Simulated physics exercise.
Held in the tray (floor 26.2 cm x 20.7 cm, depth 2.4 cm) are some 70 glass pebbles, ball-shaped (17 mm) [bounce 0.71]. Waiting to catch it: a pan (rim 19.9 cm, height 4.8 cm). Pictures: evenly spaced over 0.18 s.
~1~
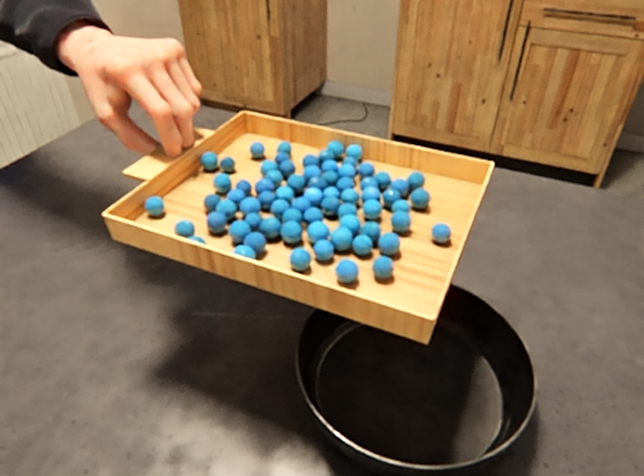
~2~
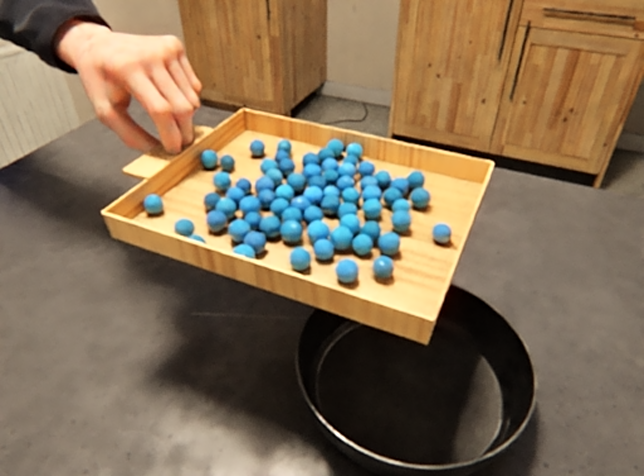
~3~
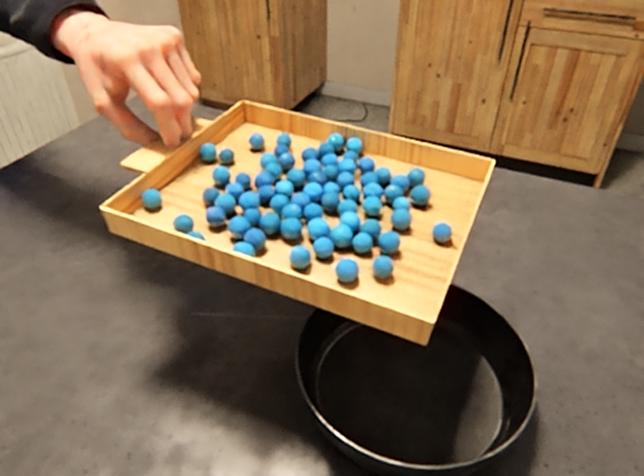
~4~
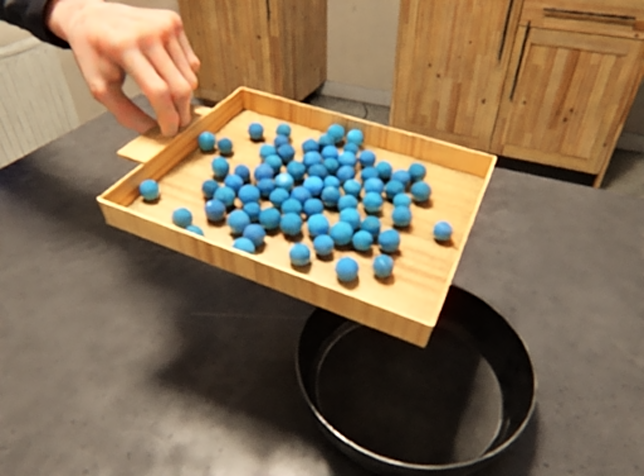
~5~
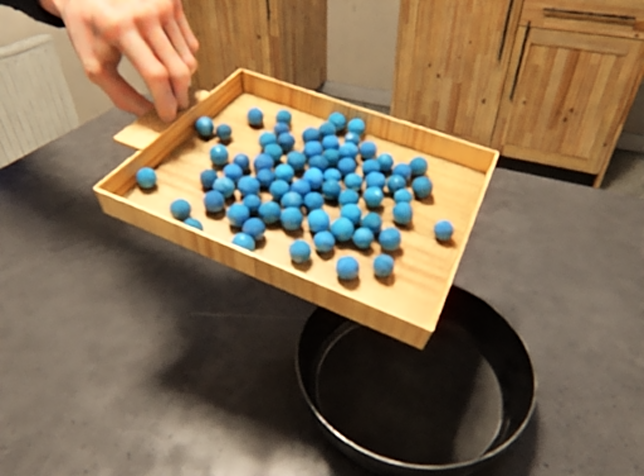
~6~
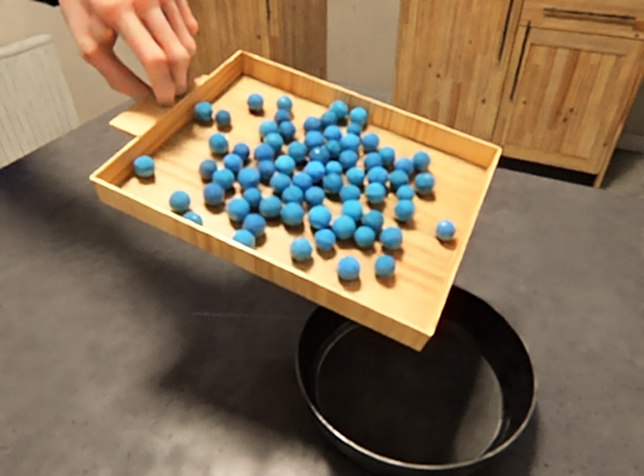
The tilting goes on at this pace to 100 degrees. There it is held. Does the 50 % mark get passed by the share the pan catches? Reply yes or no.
Yes.
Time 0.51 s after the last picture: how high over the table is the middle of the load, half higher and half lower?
Around 18 cm.
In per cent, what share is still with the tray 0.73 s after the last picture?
Some 65 percent.
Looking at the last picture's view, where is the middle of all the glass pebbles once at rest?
The centre ends up at about (411, 379) in the last view.
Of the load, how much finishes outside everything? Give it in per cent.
Estimate: Some 5 per cent.
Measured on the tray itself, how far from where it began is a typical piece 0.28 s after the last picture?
Around 7 cm.
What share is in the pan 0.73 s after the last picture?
Tally so far: Close to 20 per cent.
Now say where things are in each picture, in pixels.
Tray at (248, 262); tilt 0 degrees; leading edge at (469, 226); middle of the load at (313, 198); pan at (413, 353), in the first frame.
Tray at (248, 262); tilt 1 degrees; leading edge at (469, 226); middle of the load at (313, 197), in the second frame.
Tray at (248, 260); tilt 2 degrees; leading edge at (469, 226); middle of the load at (313, 193), in the third frame.
Tray at (248, 258); tilt 6 degrees; low side front right; leading edge at (470, 226); middle of the load at (313, 187), in the fourth frame.
Tray at (248, 255); tilt 10 degrees; low side front right; leading edge at (471, 226); middle of the load at (314, 179), in the fifth frame.
Tray at (249, 252); tilt 14 degrees; low side front right; leading edge at (471, 226); middle of the load at (315, 172); pan at (413, 353), in the sixth frame.
Then, 0.28 s after the last picture, tilt 48 degrees; tray 100 %; middle of all pieces on or above the table near (365, 208).
Then, 0.51 s after the last picture, tilt 75 degrees; tray 95 %, in the air 5 %; middle of all pieces on or above the table near (396, 232).
Then, 0.73 s after the last picture, tilt 99 degrees; pan 20 %, tray 65 %, in the air 15 %; middle of all pieces on or above the table near (411, 299).
Then, 0.93 s after the last picture, tilt 100 degrees; pan 85 %, tray 5 %, in the air 5 %; middle of all pieces on or above the table near (423, 402).
In the end, pan 95 %, outside 5 %.
